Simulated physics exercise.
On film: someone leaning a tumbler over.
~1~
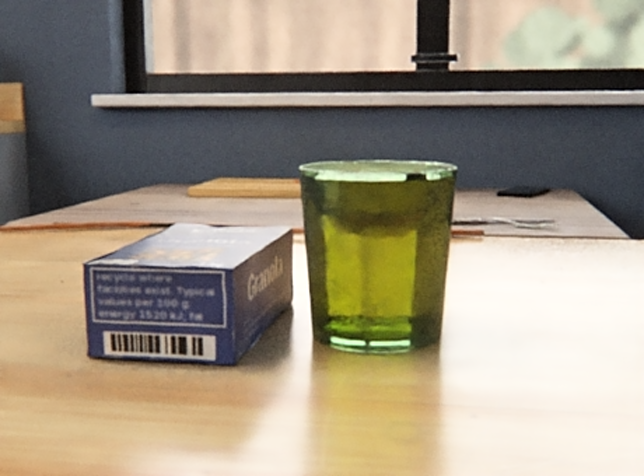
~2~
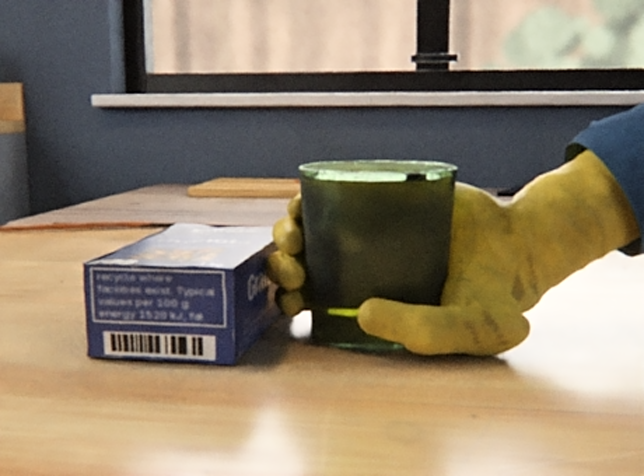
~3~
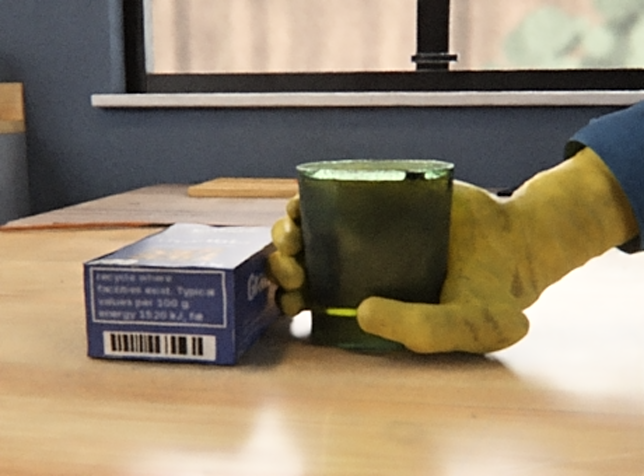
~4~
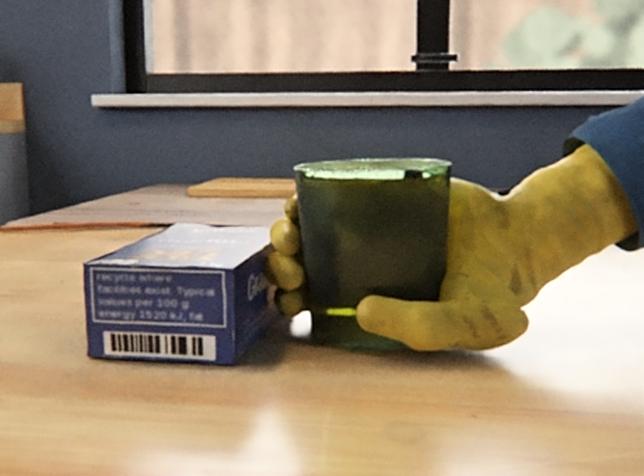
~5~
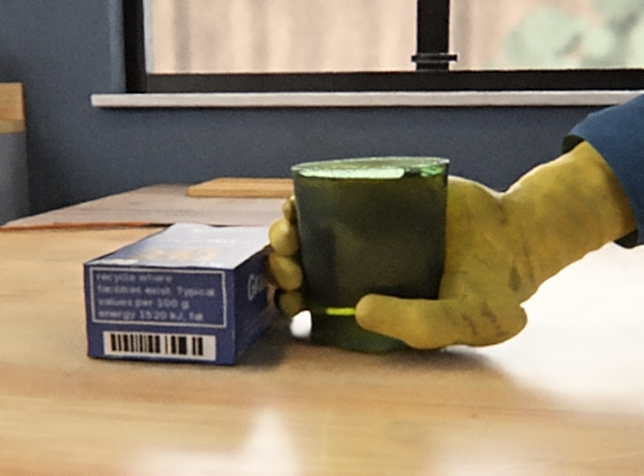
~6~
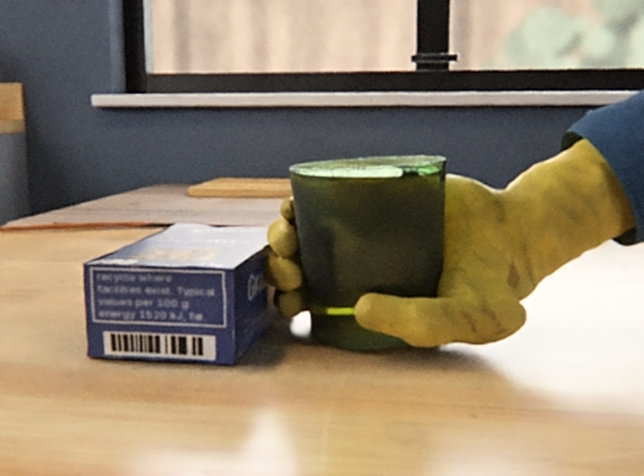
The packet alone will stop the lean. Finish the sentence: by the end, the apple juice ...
By the end, the apple juice has partly escaped over the rim.
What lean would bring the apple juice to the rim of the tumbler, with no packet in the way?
I'd put it near 10 degrees of lean.
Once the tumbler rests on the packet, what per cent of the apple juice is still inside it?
By my reckoning, 85 per cent.
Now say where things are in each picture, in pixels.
In the first picture, it stands upright; tumbler (376, 245) nearly full.
In the second picture, a hand takes hold; tumbler nearly full, surface at (377, 177); packet (202, 284).
In the third picture, tipping on its foot; tumbler (376, 245) nearly full.
In the fourth picture, the top moves towards the packet; tumbler nearly full, surface at (372, 173); packet (202, 284).
In the fifth picture, on the way over; tumbler (373, 243) nearly full.
In the sixth picture, it is leaning; tumbler nearly full, surface at (368, 172); packet (202, 284).
Shortly, the tumbler leans by about 10°; it has lost some; nearly all of the apple juice is inside.
Then, the tumbler leans by about 20°; it has lost some; nearly all of the apple juice is inside.
At the finish, the tumbler leans by about 20°, against the packet; it has lost some; nearly all of the apple juice is inside.
